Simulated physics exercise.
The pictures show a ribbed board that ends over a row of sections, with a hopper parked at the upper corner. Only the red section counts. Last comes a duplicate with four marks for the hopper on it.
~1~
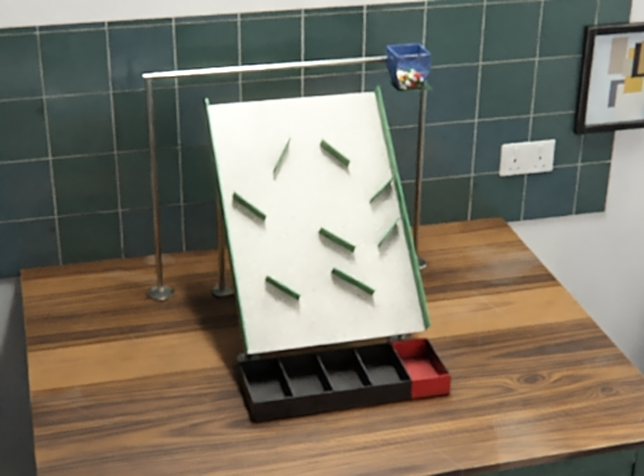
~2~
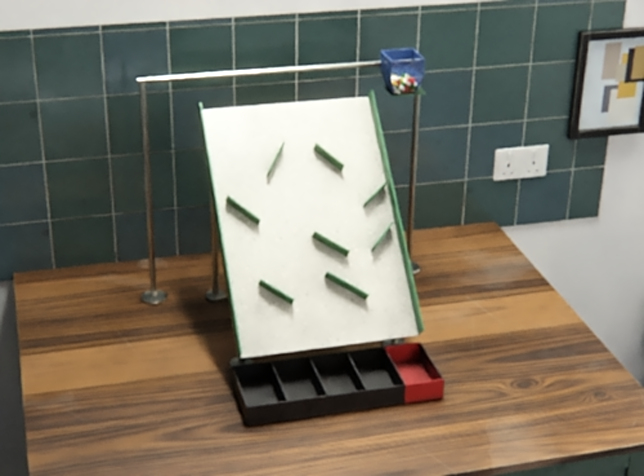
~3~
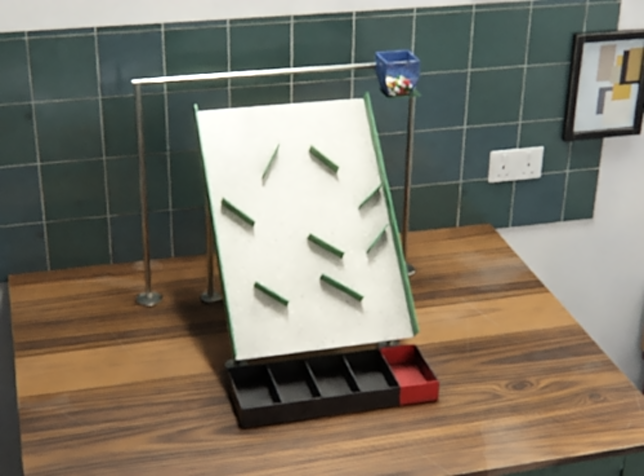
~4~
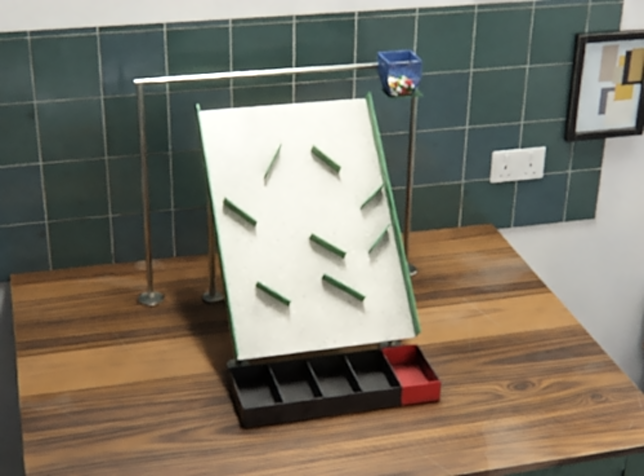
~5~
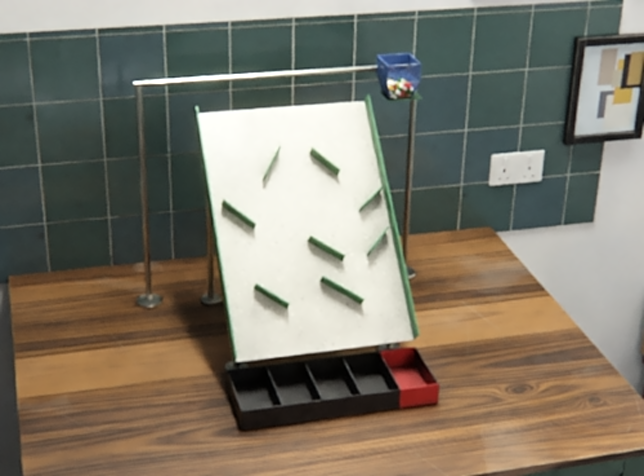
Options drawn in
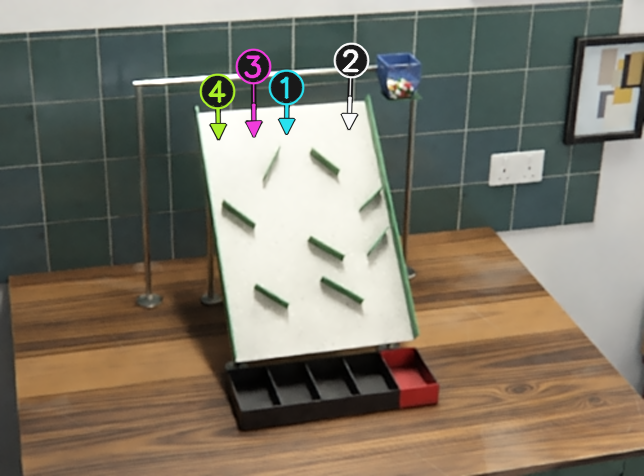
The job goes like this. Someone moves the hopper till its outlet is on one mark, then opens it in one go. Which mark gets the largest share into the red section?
Mark 2 does it best.
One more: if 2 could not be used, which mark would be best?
1.
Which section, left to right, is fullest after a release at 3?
It is the third one.
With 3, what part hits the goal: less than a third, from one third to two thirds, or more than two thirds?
Mark 3 gives less than a third.
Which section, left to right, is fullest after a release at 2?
It is the fifth one.
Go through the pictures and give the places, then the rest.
Hopper at (407, 79), jelly beans, door shut, in the first picture.
Ribs (269, 171) to (284, 141), (316, 143) to (345, 166), (228, 195) to (261, 220), in the second picture.
Ribs (361, 204) to (382, 183), (310, 233) to (345, 253), (369, 249) to (388, 224), in the third picture.
Ribs (257, 281) to (291, 302), (324, 274) to (366, 297), in the fourth picture.
Red section at (419, 395), number 5 of 5 from the left, in the fifth picture.
On the marked copy, mark 1 meets the board at (286, 128); mark 2 meets the board at (349, 123); mark 3 meets the board at (253, 131); mark 4 meets the board at (218, 133).
If 1 is chosen, about half in the red section, about half in other sections.
If 2 is chosen, most in the red section, a small part in other sections, a small part held on the board.
If 3 is chosen, a small part in the red section, most in other sections, a stray few outside the box.
If 4 is chosen, none in the red section, nearly all in other sections, a stray few outside the box.
